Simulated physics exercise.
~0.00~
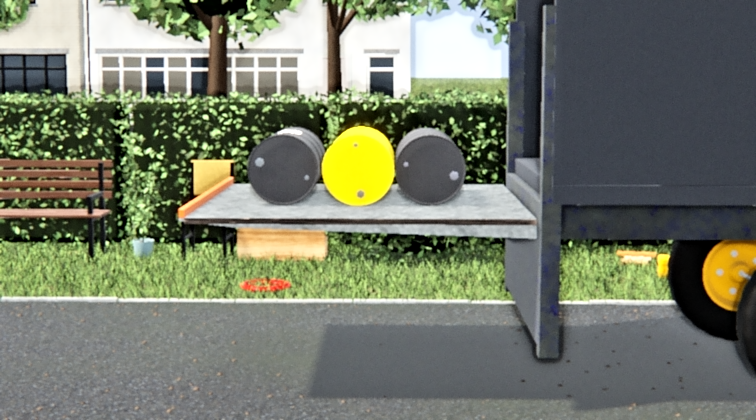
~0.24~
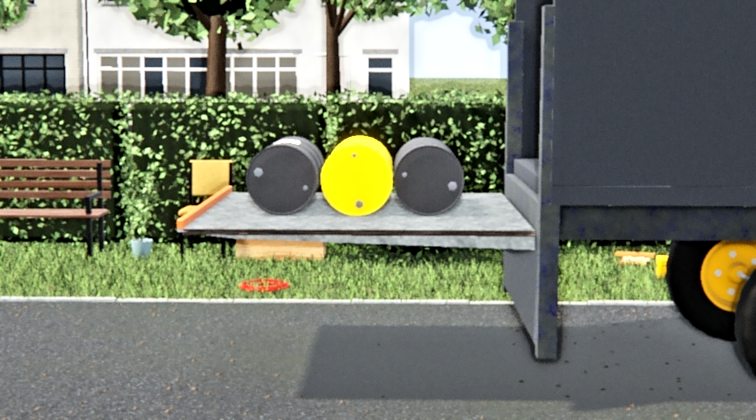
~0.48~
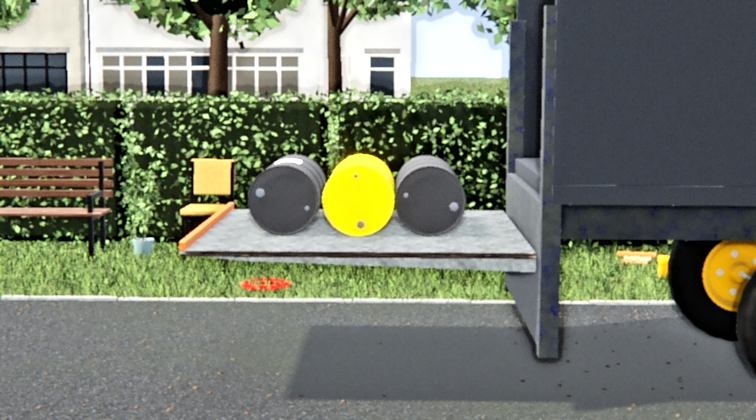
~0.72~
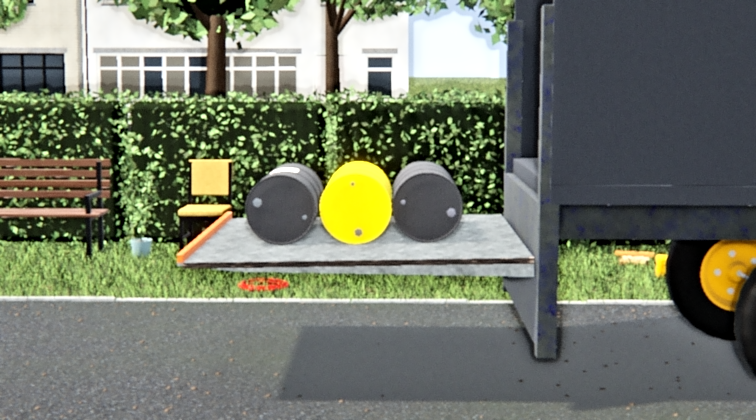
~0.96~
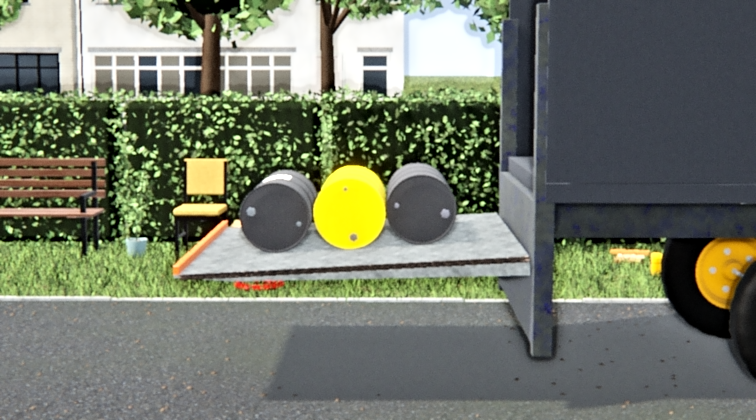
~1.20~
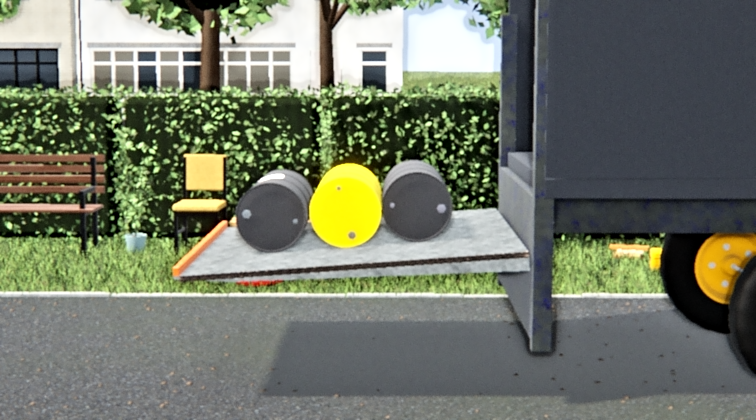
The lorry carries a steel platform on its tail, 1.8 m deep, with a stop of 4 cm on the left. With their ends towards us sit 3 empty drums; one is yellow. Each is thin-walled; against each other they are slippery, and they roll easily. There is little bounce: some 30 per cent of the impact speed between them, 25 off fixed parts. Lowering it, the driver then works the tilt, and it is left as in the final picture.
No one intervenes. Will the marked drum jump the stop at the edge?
Yellow: Held.
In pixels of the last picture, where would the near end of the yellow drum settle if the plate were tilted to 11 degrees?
Around pixel (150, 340).
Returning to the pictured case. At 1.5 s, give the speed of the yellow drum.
Roughly 0.2 m/s.
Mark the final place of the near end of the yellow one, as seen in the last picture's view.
Roughly (280, 217).
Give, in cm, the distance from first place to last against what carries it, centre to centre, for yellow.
Yellow ends up 40 from where it began.
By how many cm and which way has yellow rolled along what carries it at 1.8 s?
Yellow 15 left.
After 1.5 s, yellow is on the plate, 80 cm from the stop, rolling left; 0 over the stop so far.
After 1.8 s, yellow is on the plate, 75 cm from the stop, rolling left; 0 over the stop so far.
After 2.2 s, yellow is on the plate, 60 cm from the stop, rolling left; 0 over the stop so far.
At rest (2.6 s), yellow is on the plate, 50 cm from the stop; 0 over the stop so far.
